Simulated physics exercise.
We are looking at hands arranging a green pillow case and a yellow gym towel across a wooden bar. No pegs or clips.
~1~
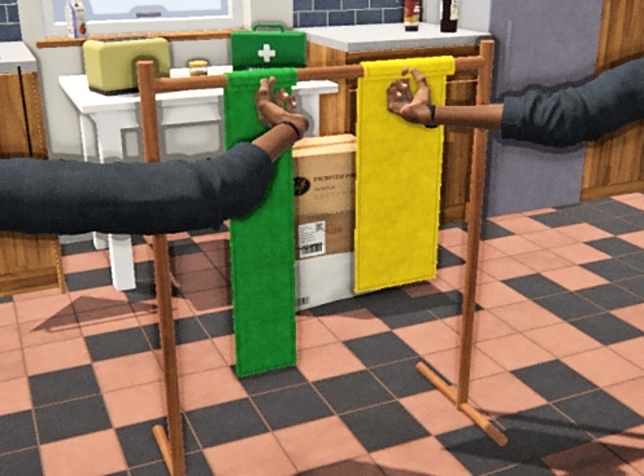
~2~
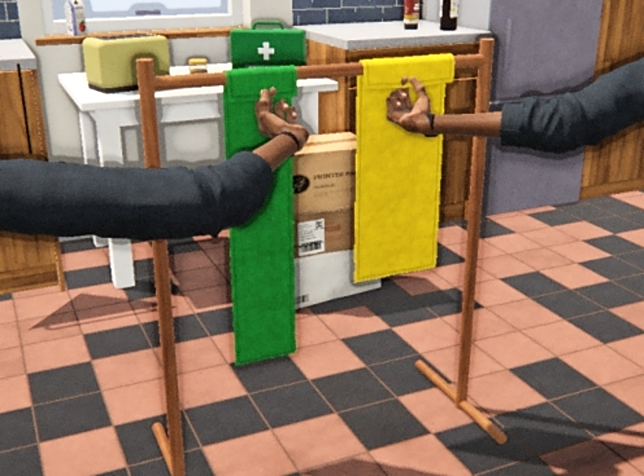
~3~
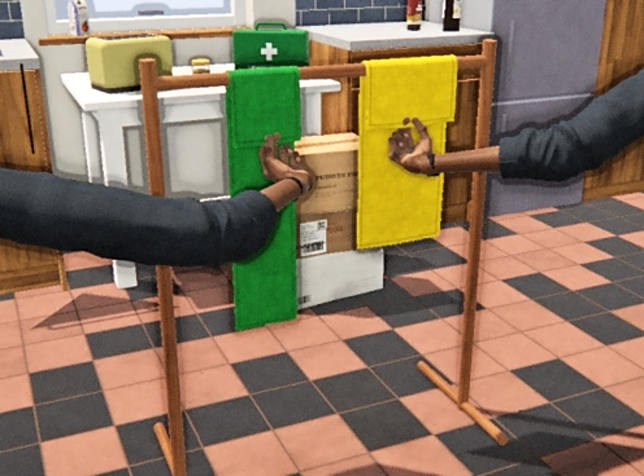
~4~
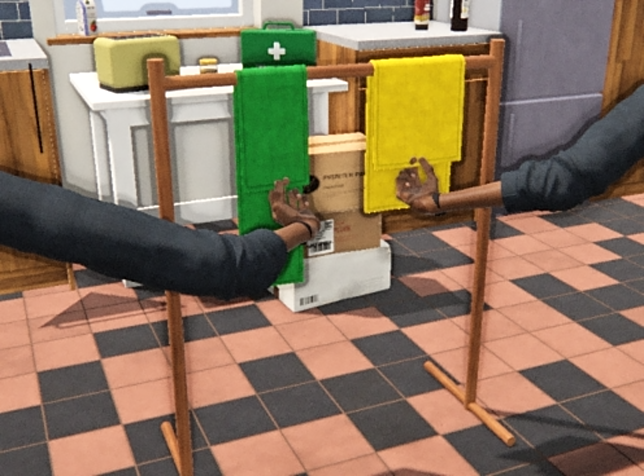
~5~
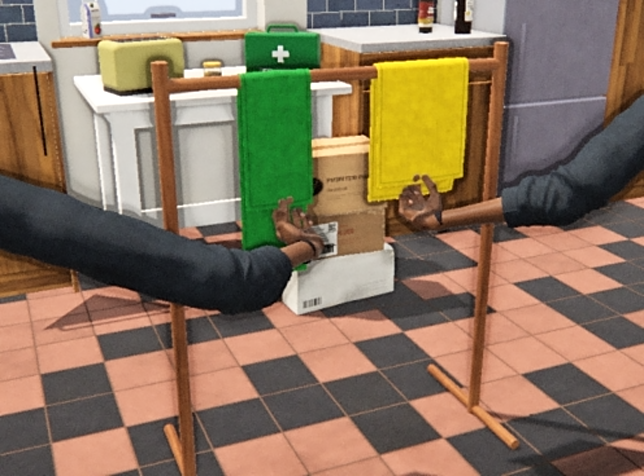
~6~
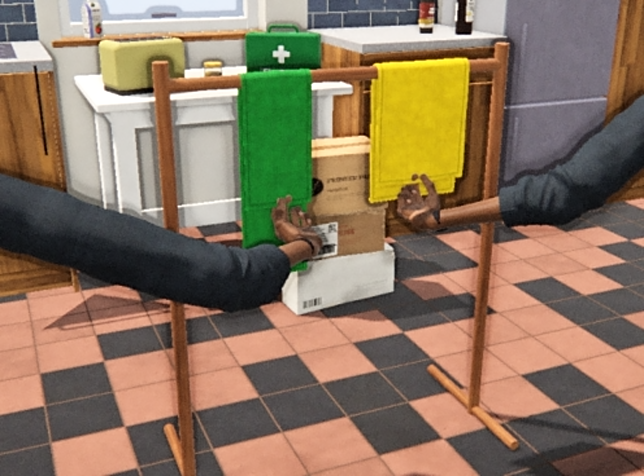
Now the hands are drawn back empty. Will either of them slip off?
Outcome: The green pillow case hangs there, the yellow gym towel keeps its place.
Then, 0.34 s after the last picture, pillow case still hanging; gym towel still hanging.
At rest, pillow case still hanging; gym towel still hanging. The green pillow case keeps its place and the yellow gym towel stays on.
